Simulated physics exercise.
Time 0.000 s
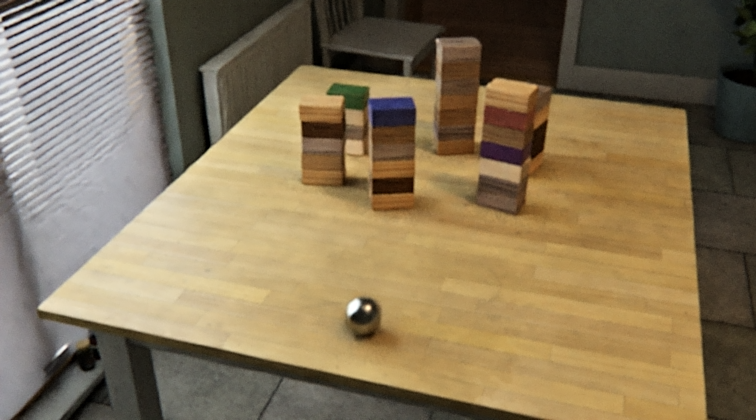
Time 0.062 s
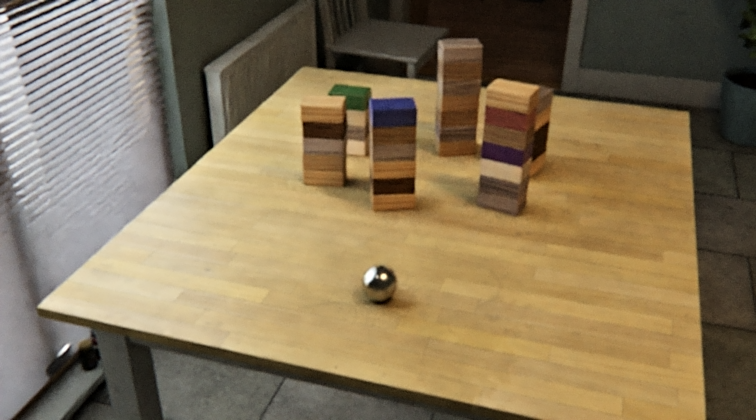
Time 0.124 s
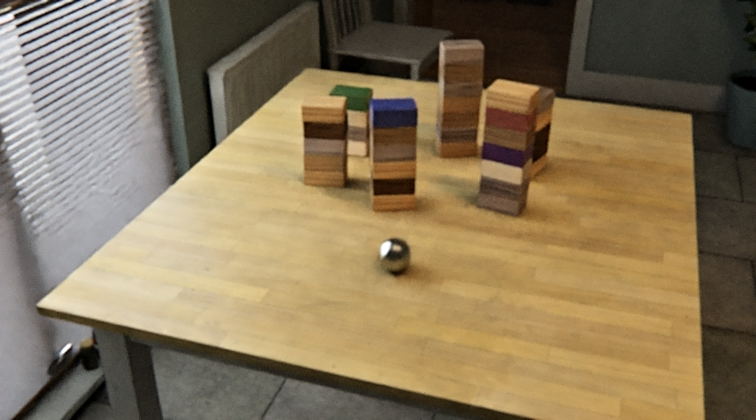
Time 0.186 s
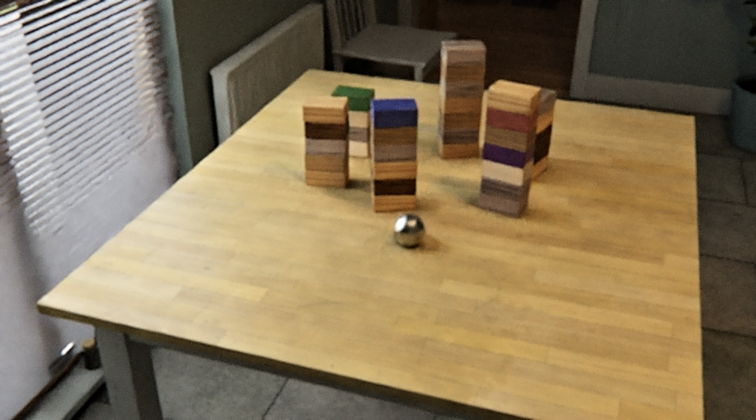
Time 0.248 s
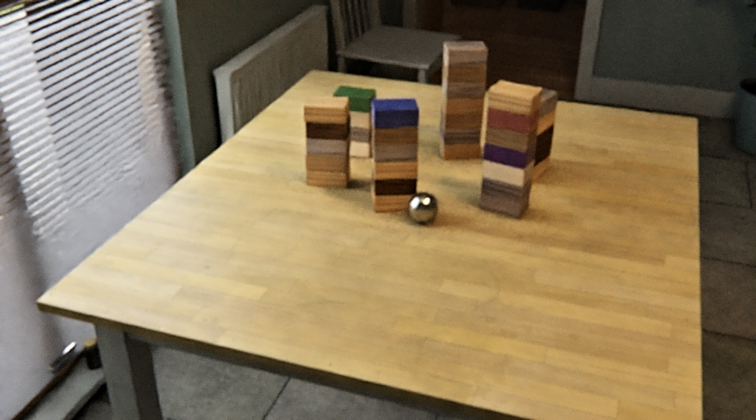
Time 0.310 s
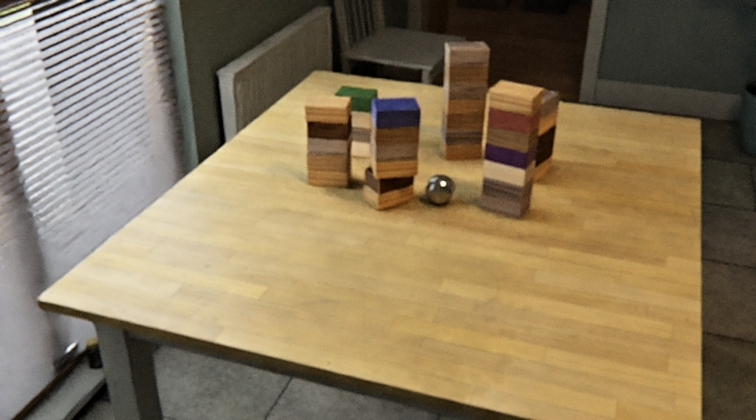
A shiny steel ball rolls away from the viewer across a pale wooden table, seen from above in a room with a chair and window blinds. Six block columns stand toward the far side, a blue-topped one centrally, a green-topped one behind and one with red and purple blocks at right. The ball clips the blue-topped column's base, twisting its lower blocks, and rolls past its right side as the camera shifts slightly.
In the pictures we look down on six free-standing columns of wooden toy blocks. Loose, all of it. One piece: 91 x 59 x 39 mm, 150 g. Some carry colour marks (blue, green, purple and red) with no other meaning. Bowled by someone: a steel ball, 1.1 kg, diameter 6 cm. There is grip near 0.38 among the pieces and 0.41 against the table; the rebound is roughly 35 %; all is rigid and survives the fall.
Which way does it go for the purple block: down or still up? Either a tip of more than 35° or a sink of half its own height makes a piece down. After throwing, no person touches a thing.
Still up.
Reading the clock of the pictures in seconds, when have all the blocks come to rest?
At roughly 2.0 seconds.
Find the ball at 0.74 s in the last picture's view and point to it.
My estimate is roughly (534, 114).
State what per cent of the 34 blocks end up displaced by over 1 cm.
The share is 55 per cent.
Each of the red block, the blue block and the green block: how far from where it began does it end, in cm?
Moved: Red 0, blue 2, green 0.
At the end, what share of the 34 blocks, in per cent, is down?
About 20% of them.
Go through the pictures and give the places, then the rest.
In the first frame (we follow the side turned to the camera; the camera moves round a little), ball (363, 315) 39 cm from contact, 1.5 m/s; purple block (501, 154); green block (348, 89); blue block (394, 118); no piece has moved.
In the second frame, ball (380, 283) 29 cm from contact, 1.5 m/s; purple block (502, 155).
In the third frame, ball (395, 255) 20 cm from contact, 1.5 m/s; purple block (502, 155).
In the fourth frame, ball (409, 230) 10 cm from contact, 1.5 m/s; purple block (503, 156).
In the fifth frame, ball (424, 207) after contact, 1.5 m/s; purple block (504, 157).
In the sixth frame, ball (440, 189) after contact, 1.4 m/s; purple block (505, 157); blue block (398, 119) tipped 3°; green block (357, 91); 6 stirred so far.
Around 0.74 s, ball still moving; 2 of the 34 blocks down; purple block unmoved; blue block displaced 12 mm.
Around 1.02 s, ball still moving; 5 of the 34 blocks down; purple block unmoved; blue block displaced 13 mm.
Finally (2.1 s), ball rolling away; 7 of the 34 blocks down; purple block unmoved; blue block displaced 12 mm; green block unmoved. Seen by the last camera, middles, purple block near (510, 151), blue block near (393, 111).
